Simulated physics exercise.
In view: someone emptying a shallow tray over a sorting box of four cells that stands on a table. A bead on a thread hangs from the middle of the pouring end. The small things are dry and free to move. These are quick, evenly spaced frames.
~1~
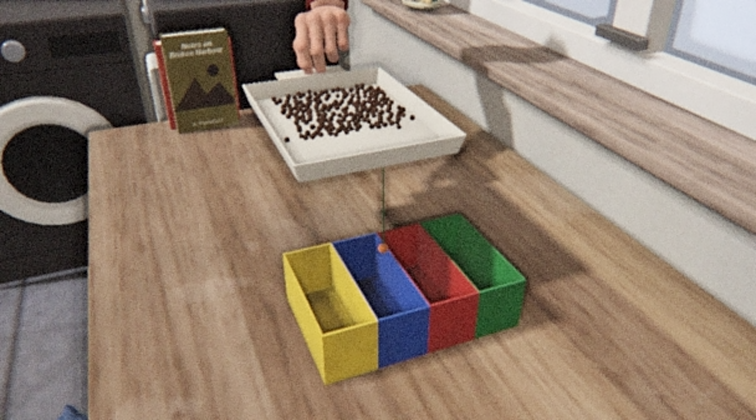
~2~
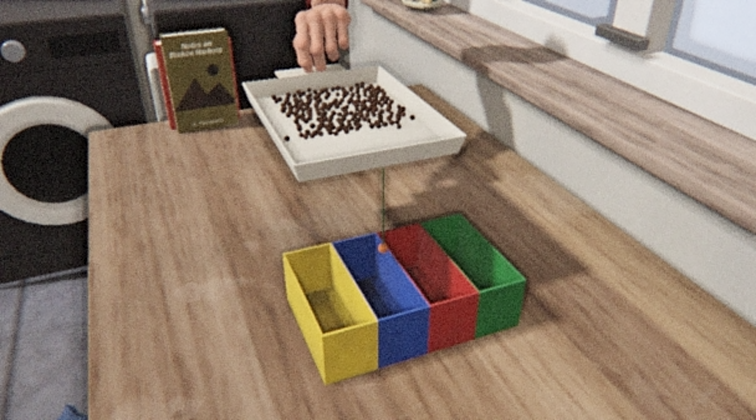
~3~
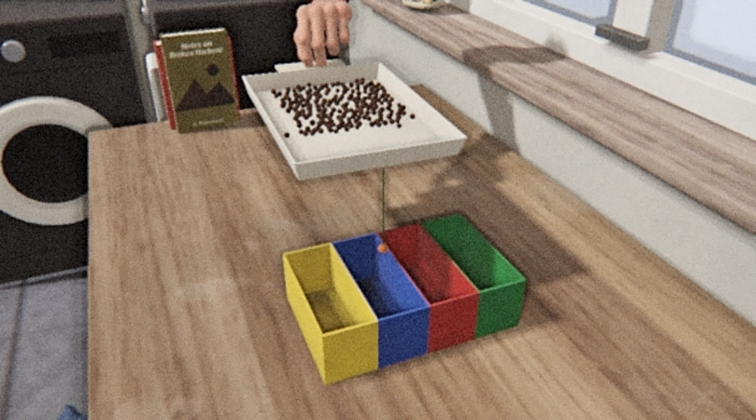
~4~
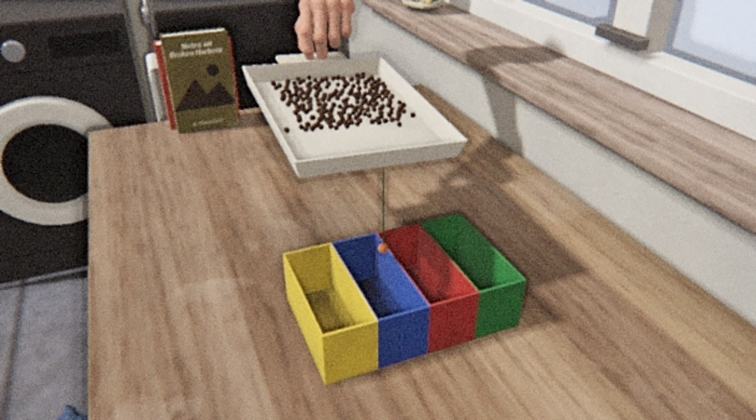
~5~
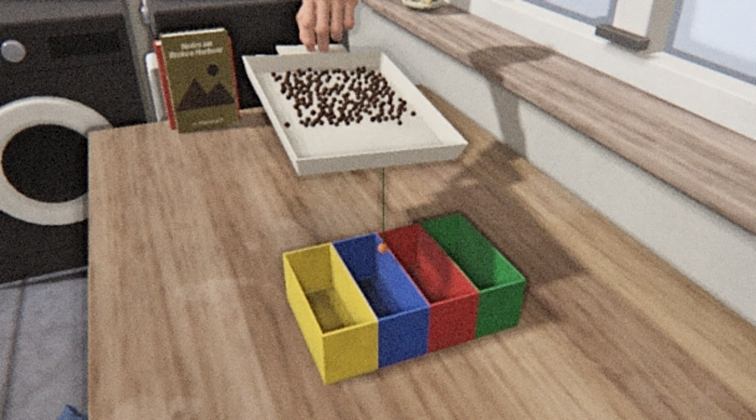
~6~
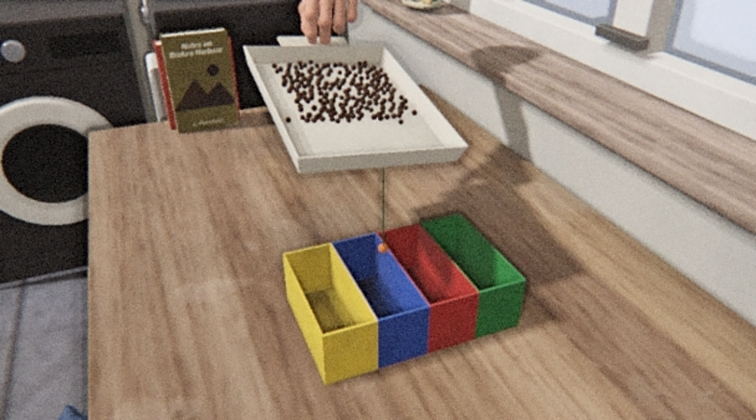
A hand slowly tilts a white tray of dark berries above a four-coloured sorting box.
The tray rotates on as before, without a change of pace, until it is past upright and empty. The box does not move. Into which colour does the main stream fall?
The green cell gets the most.
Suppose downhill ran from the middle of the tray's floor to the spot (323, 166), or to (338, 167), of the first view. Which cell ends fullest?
At the first place the yellow cell, at the second yellow.
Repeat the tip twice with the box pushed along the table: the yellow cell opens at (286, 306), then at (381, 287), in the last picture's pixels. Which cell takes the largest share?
At the first place the cell in green, at the second the red cell.
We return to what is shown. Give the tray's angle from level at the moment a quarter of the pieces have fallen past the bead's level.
Around 90° of tilt.
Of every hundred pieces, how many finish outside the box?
Close to 0 per cent.
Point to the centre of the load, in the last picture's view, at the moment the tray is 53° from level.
Close to (426, 143).
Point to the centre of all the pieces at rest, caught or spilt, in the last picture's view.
Around (466, 288).
Soon after the last picture, tray tipped steeply; nearly all on the tray; a stray few falling or outside the box.
A little later, tray tipped right over; most on the tray; about a quarter in the green cell; a stray few in the red cell; a small part falling or outside the box.
Later still, tray tipped past a quarter turn; nearly all in the green cell; a small part in the red cell.
At rest, tray tipped past a quarter turn; nearly all in the green cell; a small part in the red cell; none in the yellow cell; none in the blue cell.
